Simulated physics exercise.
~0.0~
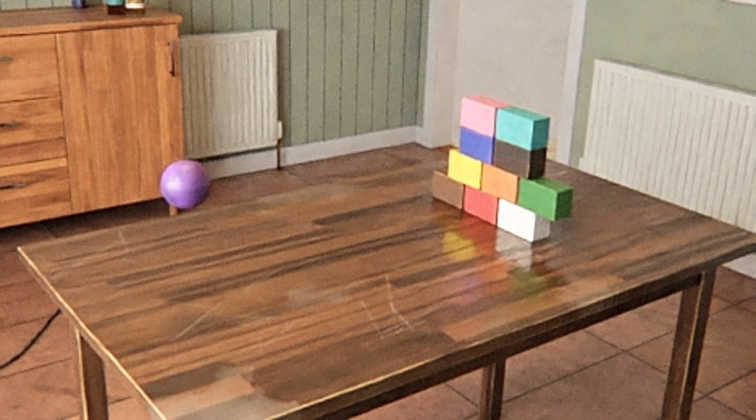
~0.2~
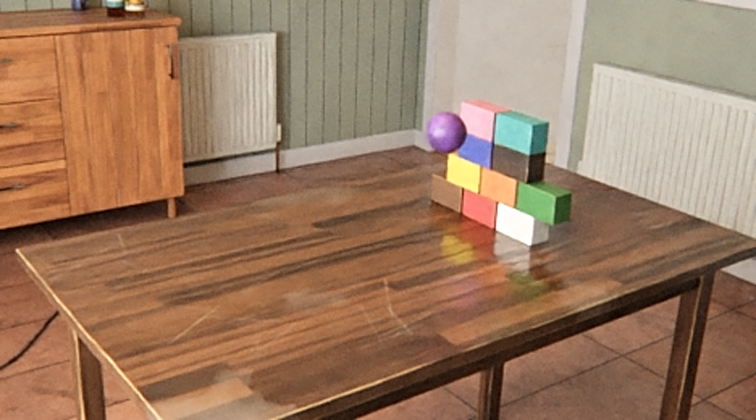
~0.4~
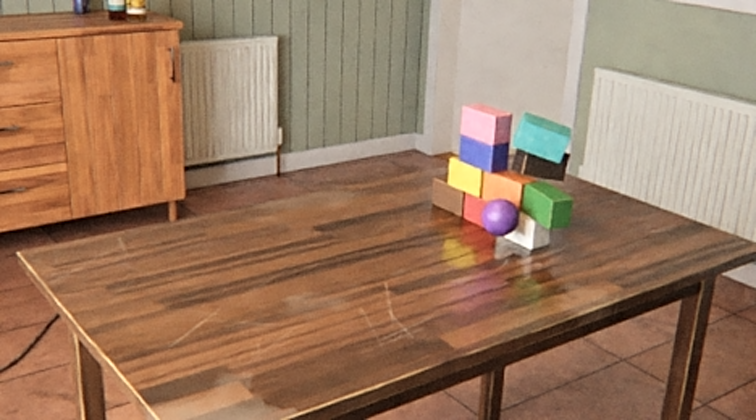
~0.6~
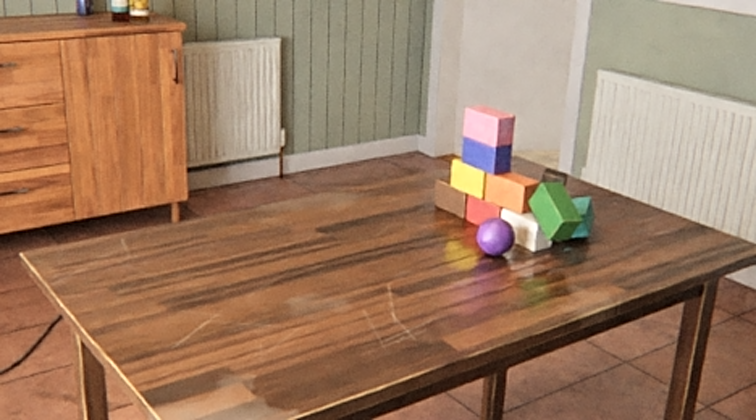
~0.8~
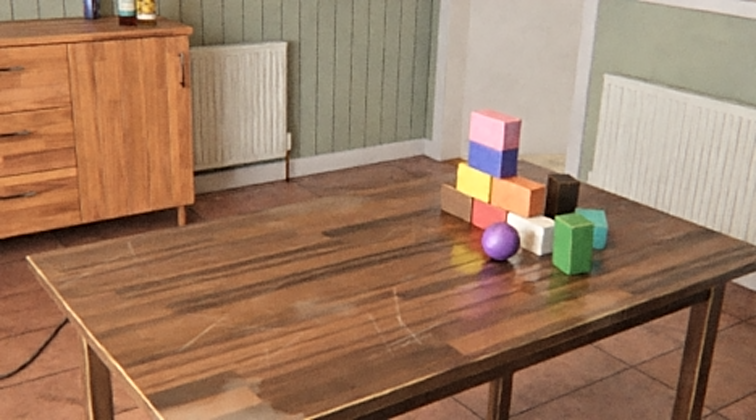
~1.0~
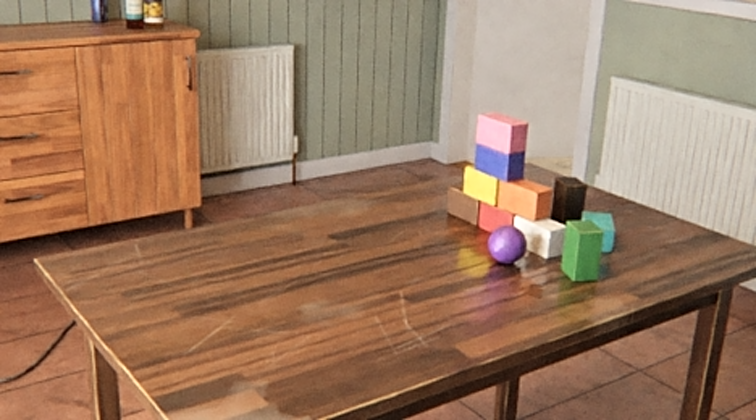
A purple ball flies in from the left toward a small stack of colorful blocks standing on a wooden table. It reaches the upper part of the stack, then drops in front of the lower blocks as the turquoise and black blocks on the right shift and lean away. Both of those blocks tumble down, and the green block tips over after them. The ball settles on the tabletop beside the white block. At the end, the green, turquoise and black blocks lie toppled at the right, while the pink and blue blocks still stand above the rest.
